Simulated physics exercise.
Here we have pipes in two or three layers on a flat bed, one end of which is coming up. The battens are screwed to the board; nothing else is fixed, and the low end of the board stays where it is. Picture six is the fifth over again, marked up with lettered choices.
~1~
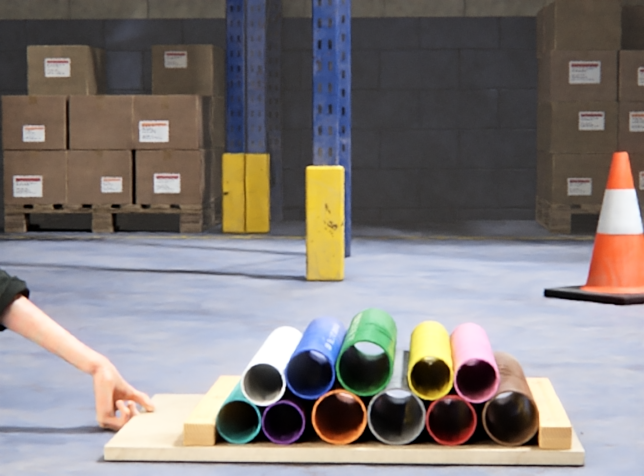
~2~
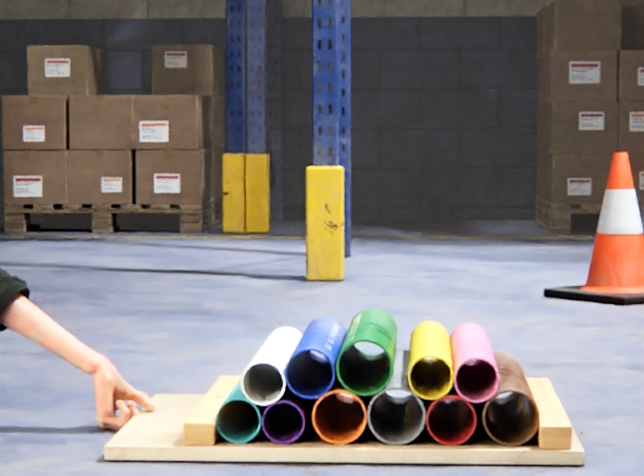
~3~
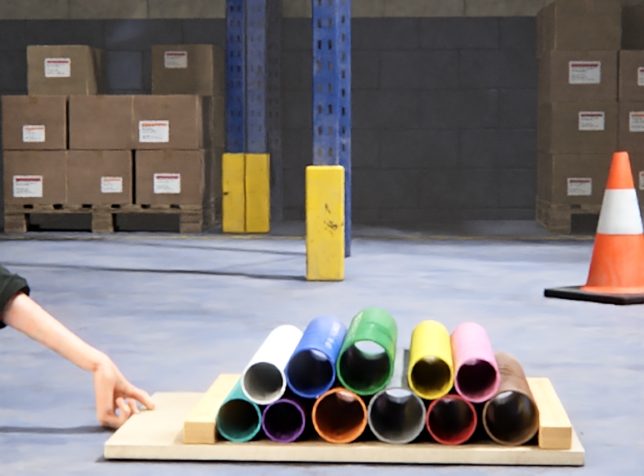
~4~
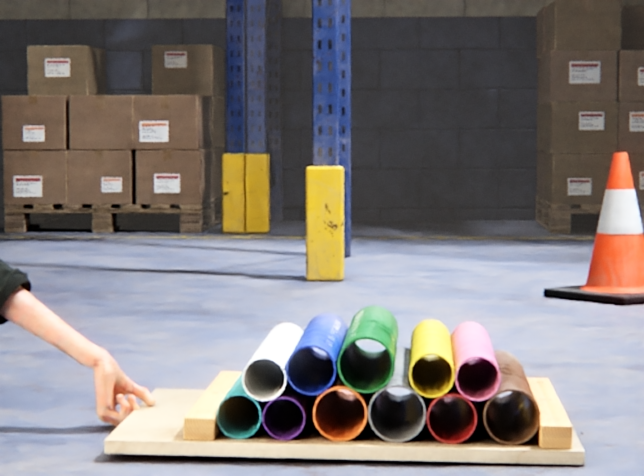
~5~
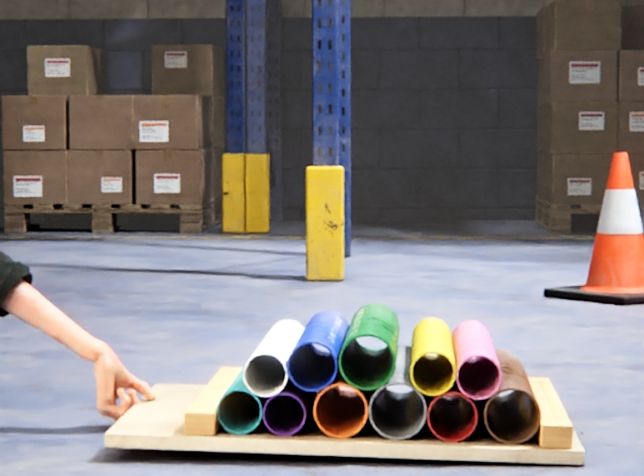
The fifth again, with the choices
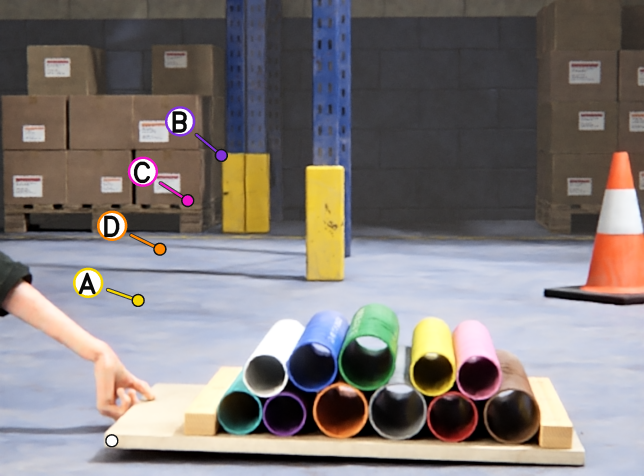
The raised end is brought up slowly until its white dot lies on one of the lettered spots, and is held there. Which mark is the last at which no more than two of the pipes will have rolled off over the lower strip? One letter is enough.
No higher than D.
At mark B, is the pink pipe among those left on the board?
The pink pipe: No.
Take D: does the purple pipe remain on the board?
The purple pipe: Yes.
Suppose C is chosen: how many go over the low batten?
It comes to five.
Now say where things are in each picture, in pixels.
Yellow pipe (431, 377); green pipe (365, 367); pink pipe (476, 380), in the first picture.
Pink pipe (477, 380); blue pipe (310, 373), in the second picture.
Board (350, 415); turquoise pipe (239, 419); purple pipe (284, 421); yellow pipe (431, 376), in the third picture.
Board (350, 413); turquoise pipe (239, 416); purple pipe (284, 418), in the fourth picture.
Board (350, 410); turquoise pipe (240, 411); purple pipe (284, 414), in the fifth picture.
On the marked copy, A at (138, 300); B at (221, 155); C at (188, 201); D at (160, 249); the white dot at (112, 441).
With D. Early on, board at 16°.
Further on, board at 26°.
At the end, board at 26°, none over the low batten.
As for the rest, A none over the low batten; B five over the low batten; C five over the low batten.
